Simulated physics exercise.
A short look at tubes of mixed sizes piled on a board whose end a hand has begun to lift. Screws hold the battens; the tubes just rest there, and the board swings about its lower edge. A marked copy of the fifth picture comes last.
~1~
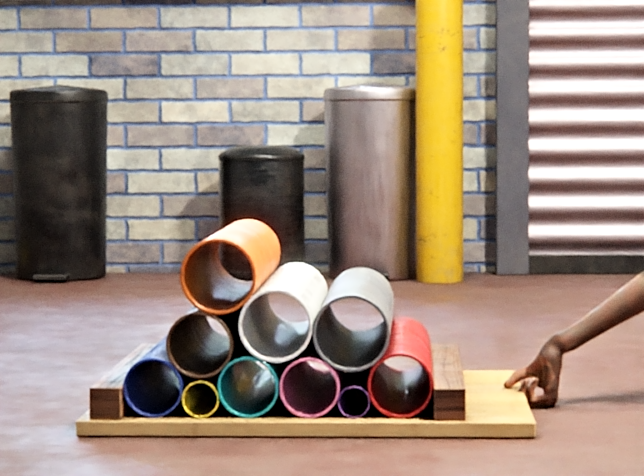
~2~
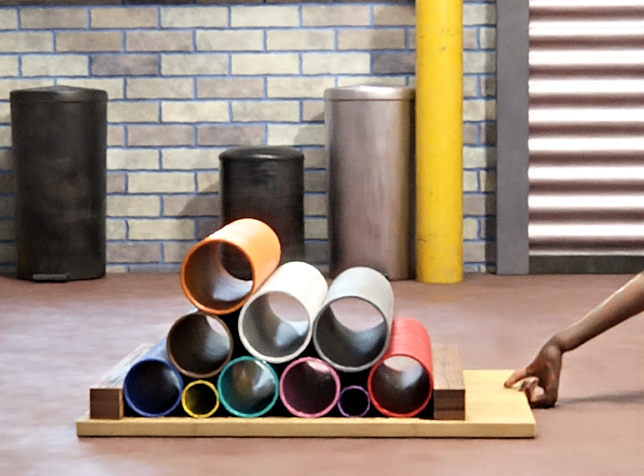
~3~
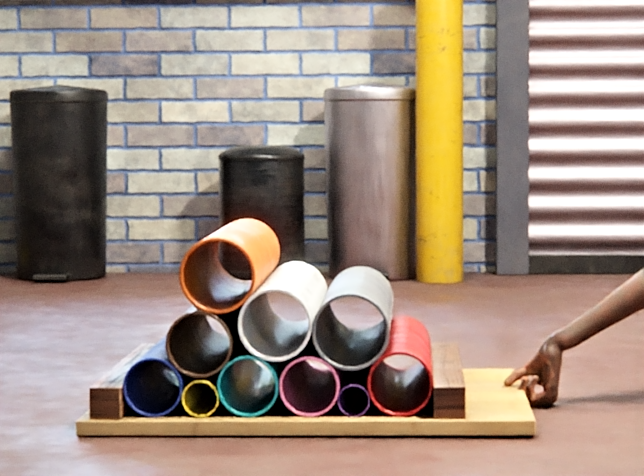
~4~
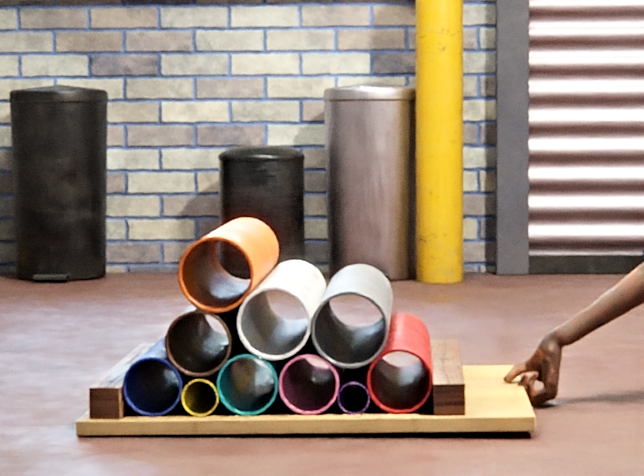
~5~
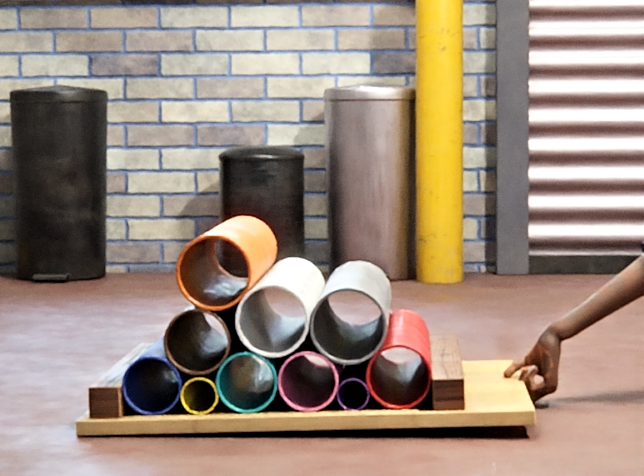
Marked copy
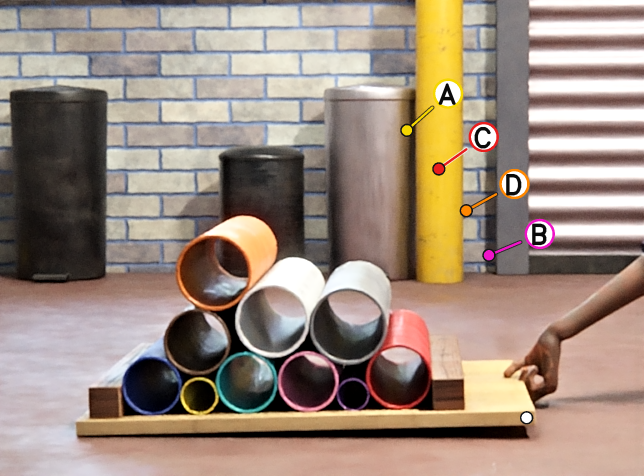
The clip opens on colorful tubes of mixed sizes piled between two wooden battens on a board, with a hand at its right end. The hand then raises that end slightly, tilting the board a little, and the tubes shift only slightly with it, still stacked together.
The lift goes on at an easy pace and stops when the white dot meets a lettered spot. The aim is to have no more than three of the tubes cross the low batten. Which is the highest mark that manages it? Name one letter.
Lift it to C and no more.
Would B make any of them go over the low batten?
At B: Yes.
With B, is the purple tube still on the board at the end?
The purple tube: Yes.
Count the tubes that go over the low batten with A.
With A, four.
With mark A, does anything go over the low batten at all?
Yes, at A.
On the marked copy, A at (407, 130); B at (489, 255); C at (439, 169); D at (466, 211); the white dot at (526, 418).
With C. Early on, board at 19°.
Further on, board at 35°.
At the end, board at 35°, one over the low batten (orange).
As for the rest, A four over the low batten (brown, grey, white, orange); B one over the low batten (orange); D one over the low batten (orange).
